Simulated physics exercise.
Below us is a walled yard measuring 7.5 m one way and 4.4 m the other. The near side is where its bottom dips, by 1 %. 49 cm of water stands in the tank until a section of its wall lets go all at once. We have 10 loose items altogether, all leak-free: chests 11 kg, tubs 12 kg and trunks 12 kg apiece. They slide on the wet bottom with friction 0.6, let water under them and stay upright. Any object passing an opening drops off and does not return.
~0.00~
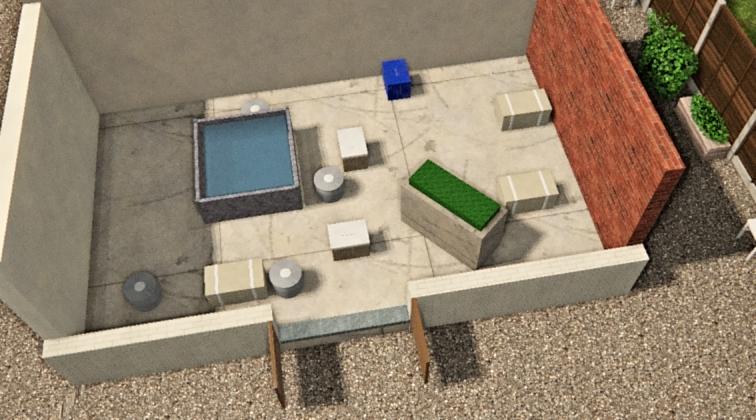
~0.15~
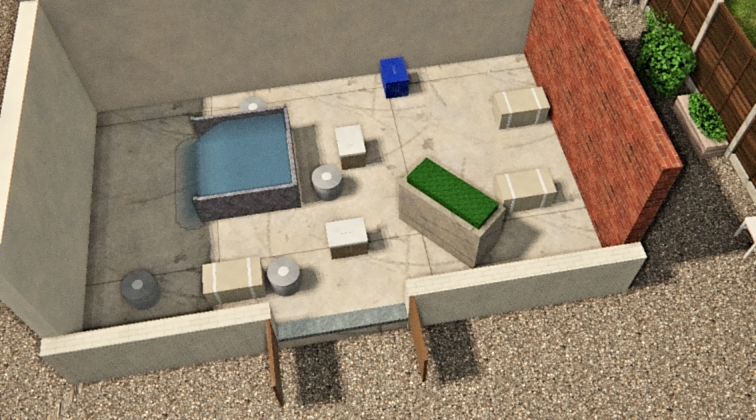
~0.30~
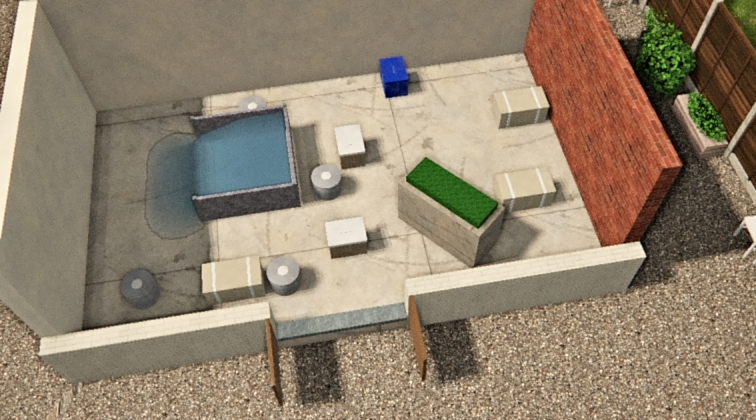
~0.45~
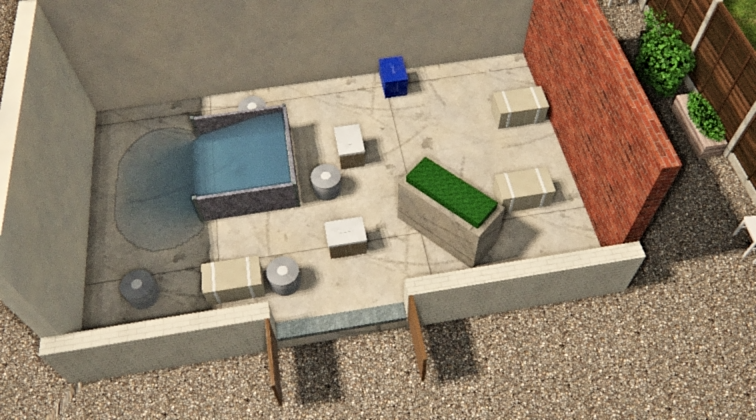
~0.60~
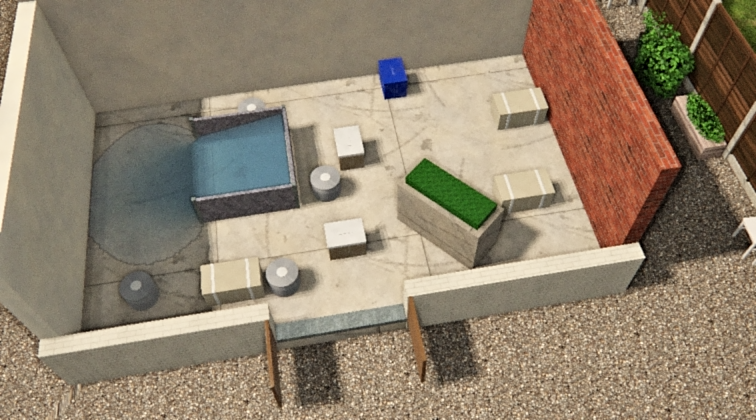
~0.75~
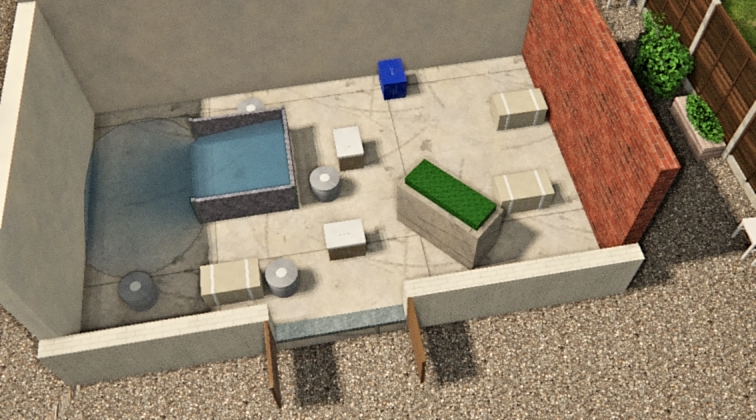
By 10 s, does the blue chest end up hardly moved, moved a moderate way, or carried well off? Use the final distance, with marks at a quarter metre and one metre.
It moved a moderate way.
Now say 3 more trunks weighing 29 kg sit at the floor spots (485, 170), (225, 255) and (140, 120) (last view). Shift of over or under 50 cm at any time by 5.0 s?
Note, same order as listed: Inside the limit, inside the limit, beyond the limit.
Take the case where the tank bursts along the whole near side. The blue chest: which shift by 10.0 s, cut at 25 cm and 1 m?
Result: Blue chest essentially stationary.
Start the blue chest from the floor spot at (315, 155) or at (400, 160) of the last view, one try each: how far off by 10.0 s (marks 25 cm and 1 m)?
Order of tries: It keeps its spot; it keeps its spot.
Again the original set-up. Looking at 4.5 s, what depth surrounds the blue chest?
About 4 cm.
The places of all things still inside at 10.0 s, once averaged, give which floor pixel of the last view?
I'd put it around (368, 186).
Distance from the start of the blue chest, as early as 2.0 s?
About 0 cm by then.
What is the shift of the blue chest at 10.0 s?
Close to 80 cm by then.
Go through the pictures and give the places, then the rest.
The first picture shows the blue chest at (396, 71), on the bottom; 2.0 m2 under water; 0 of 10 have shifted.
The second picture shows the blue chest at (394, 70), on the bottom; water covers 2.8 m2; 0 of 10 have shifted.
The third picture shows the blue chest at (394, 69), on the bottom; water covers 3.6 m2; 0 of 10 have shifted.
The fourth picture shows the blue chest at (393, 69) rests on the ground; 4.7 m2 under water; 0 of 10 have shifted.
The fifth picture shows the blue chest at (393, 70), on the bottom; 5.9 m2 under water; 0 of 10 have shifted.
The sixth picture shows the blue chest at (392, 71), on the bottom; 6.6 m2 under water; 0 of 10 have shifted.
After 2.0 s the blue chest is near (392, 71), 0.0 m from its start, aground; 0 of 10 are out; 0 afloat.
After 4.5 s the blue chest is near (413, 72), 0.3 m from its start, aground; 0 of 10 are out; 0 afloat.
After 7.0 s the blue chest is near (438, 75), 0.8 m from its start, aground; 0 of 10 are out; 1 afloat.
After 10.0 s the blue chest is near (438, 75), 0.8 m from its start, aground; 0 of 10 are out; 1 afloat.
